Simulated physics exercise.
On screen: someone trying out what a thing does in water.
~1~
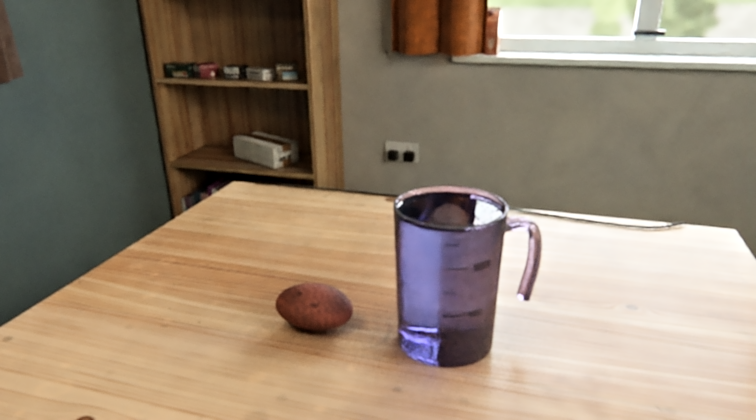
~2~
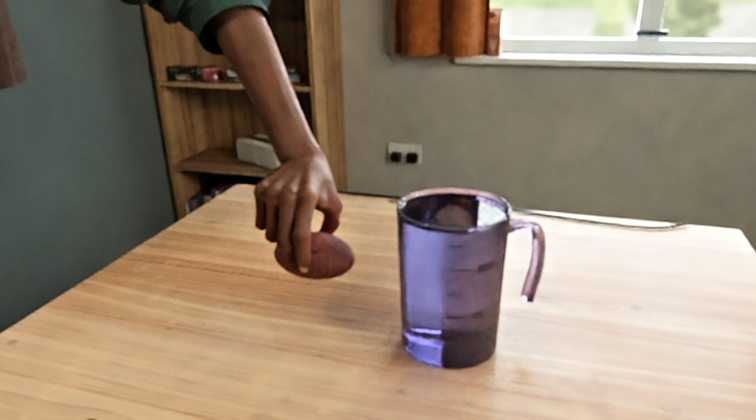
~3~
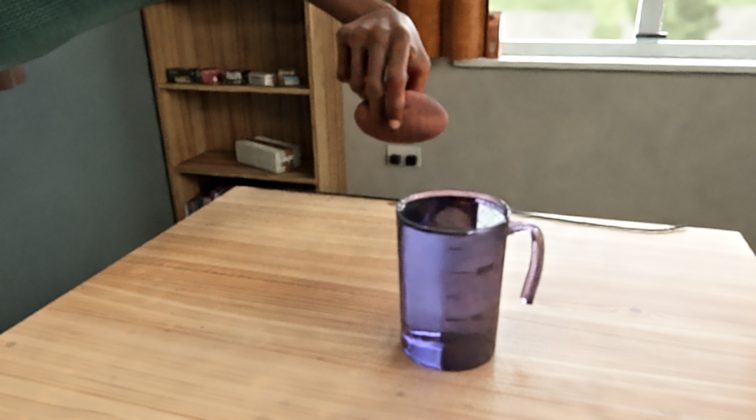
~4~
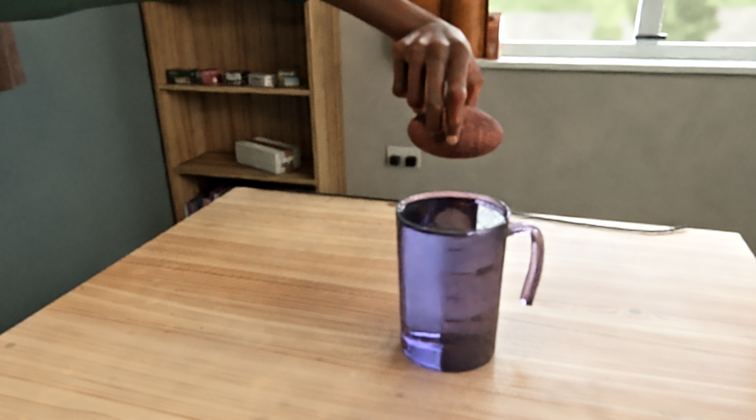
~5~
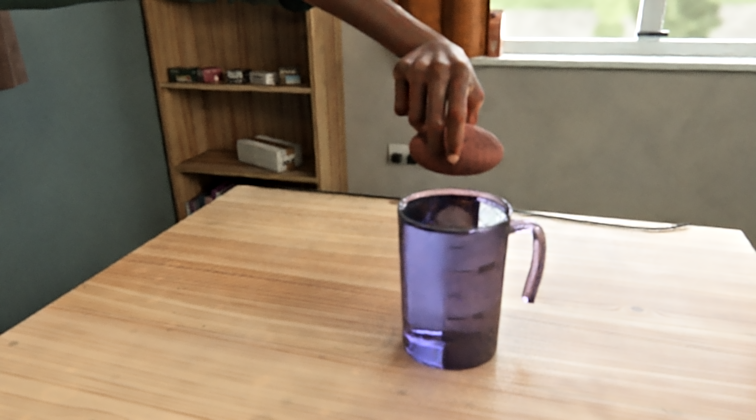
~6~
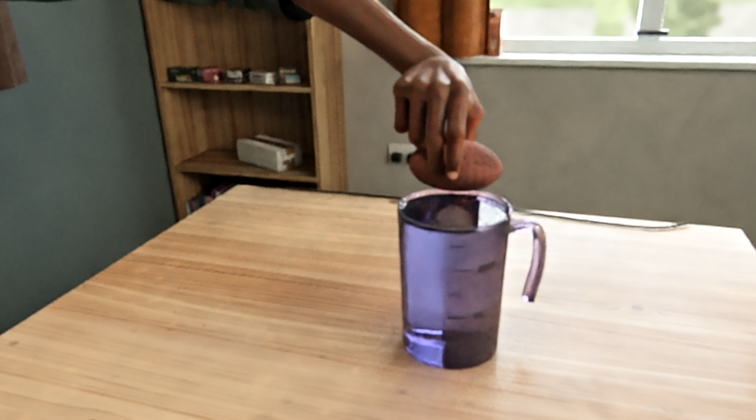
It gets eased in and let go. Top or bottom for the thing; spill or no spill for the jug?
What you'd see is that the thing drops down while the jug spills some.
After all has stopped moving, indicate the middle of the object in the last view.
You'll find it at roughly (451, 316) in the last picture.
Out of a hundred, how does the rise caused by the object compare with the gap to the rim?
That works out to about 250 in a hundred.
Shortly, the potato enters the water; the jug is full to the brim.
Then, the potato goes on down; the jug is full to the brim; the top is wet.
At the finish, the potato is at the bottom; the jug is full to the brim; the top is wet.
